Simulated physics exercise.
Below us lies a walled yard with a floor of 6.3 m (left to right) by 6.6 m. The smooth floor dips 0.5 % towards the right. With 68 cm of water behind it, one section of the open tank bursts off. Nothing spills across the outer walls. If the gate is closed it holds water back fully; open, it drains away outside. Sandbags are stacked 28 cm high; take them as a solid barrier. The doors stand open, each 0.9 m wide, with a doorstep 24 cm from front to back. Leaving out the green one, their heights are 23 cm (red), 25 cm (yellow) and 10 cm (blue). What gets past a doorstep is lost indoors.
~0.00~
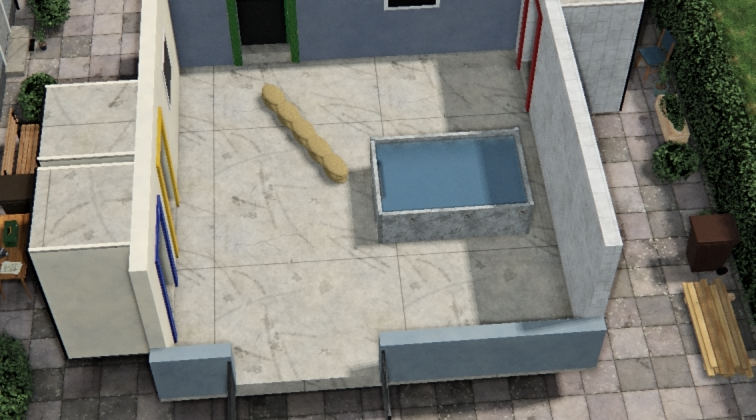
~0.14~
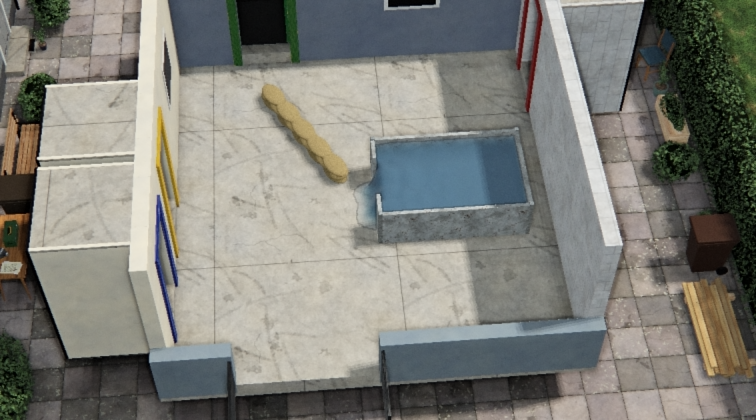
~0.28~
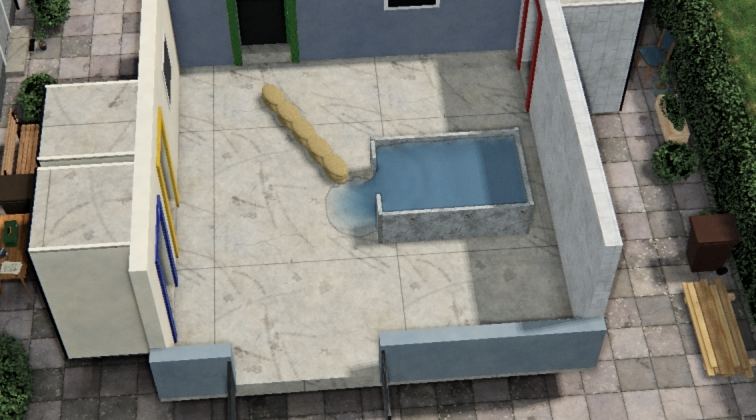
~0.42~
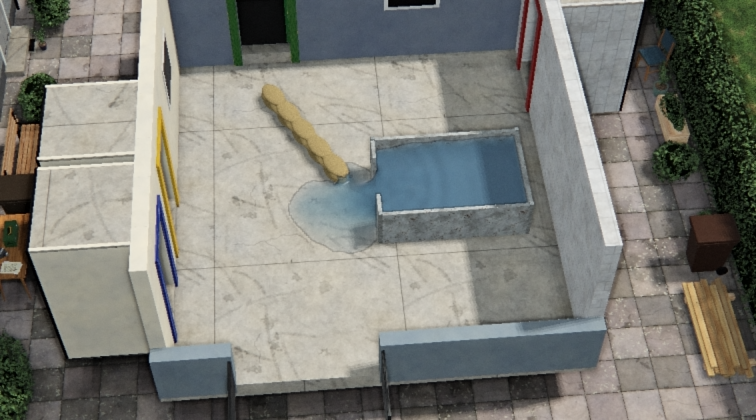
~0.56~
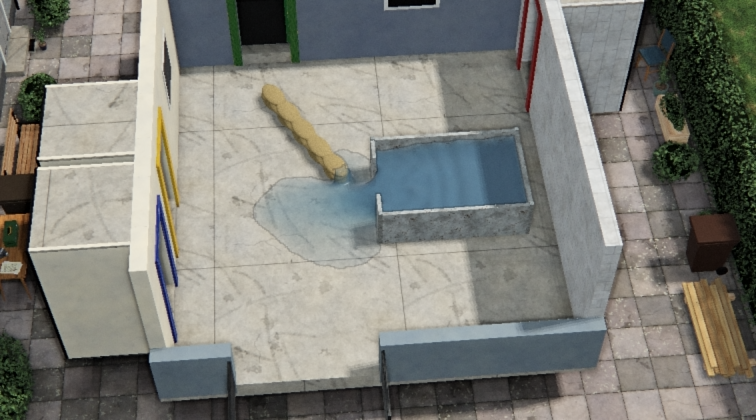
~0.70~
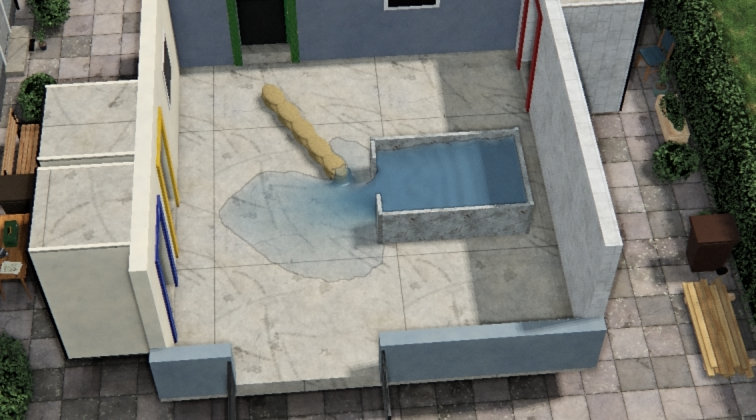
In a walled yard with a pale floor, a section at the left end of an open tank gives way beside a row of sandbags, and water pours out, spreading leftward across the floor in a widening, thin puddle.
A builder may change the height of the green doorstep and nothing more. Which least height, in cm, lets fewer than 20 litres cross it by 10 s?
About 6 cm.
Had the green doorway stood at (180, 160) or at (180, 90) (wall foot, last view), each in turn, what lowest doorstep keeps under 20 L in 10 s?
Roughly 13.0 and 9.5 cm.
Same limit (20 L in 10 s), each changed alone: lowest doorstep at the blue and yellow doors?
Roughly 12.5 cm at blue and 20 cm at yellow.
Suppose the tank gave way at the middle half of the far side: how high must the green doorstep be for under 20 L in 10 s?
Some 10.5 cm.
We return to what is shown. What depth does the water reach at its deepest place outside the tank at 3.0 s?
Up to some 30 cm.
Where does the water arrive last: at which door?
It is the red one.
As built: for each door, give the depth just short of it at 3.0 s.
In cm: Red 0, green 0, yellow 22, blue 15.
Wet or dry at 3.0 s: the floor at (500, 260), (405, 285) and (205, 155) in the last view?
In that order: Still dry, not reached, under water.
After 1.4 s water covers 30 % of the floor, deepest (37 cm) near (370, 205); it has not reached the green door.
After 3.0 s water covers 40 % of the floor, deepest (30 cm) near (175, 365); it has not reached the green door.
After 10.0 s water covers 95 % of the floor, deepest (10 cm) near (530, 212); 7 cm at the green door, 0 litres in over its 25 cm doorstep.
At the green door as built, the water arrived by 3.4 s and peaked near 10 cm at 5.2 s.
With a doorstep of 5 cm, 35 litres would have come in within the 10 s; with 7 cm, 13 litres. So under 20 litres takes about 6 cm.
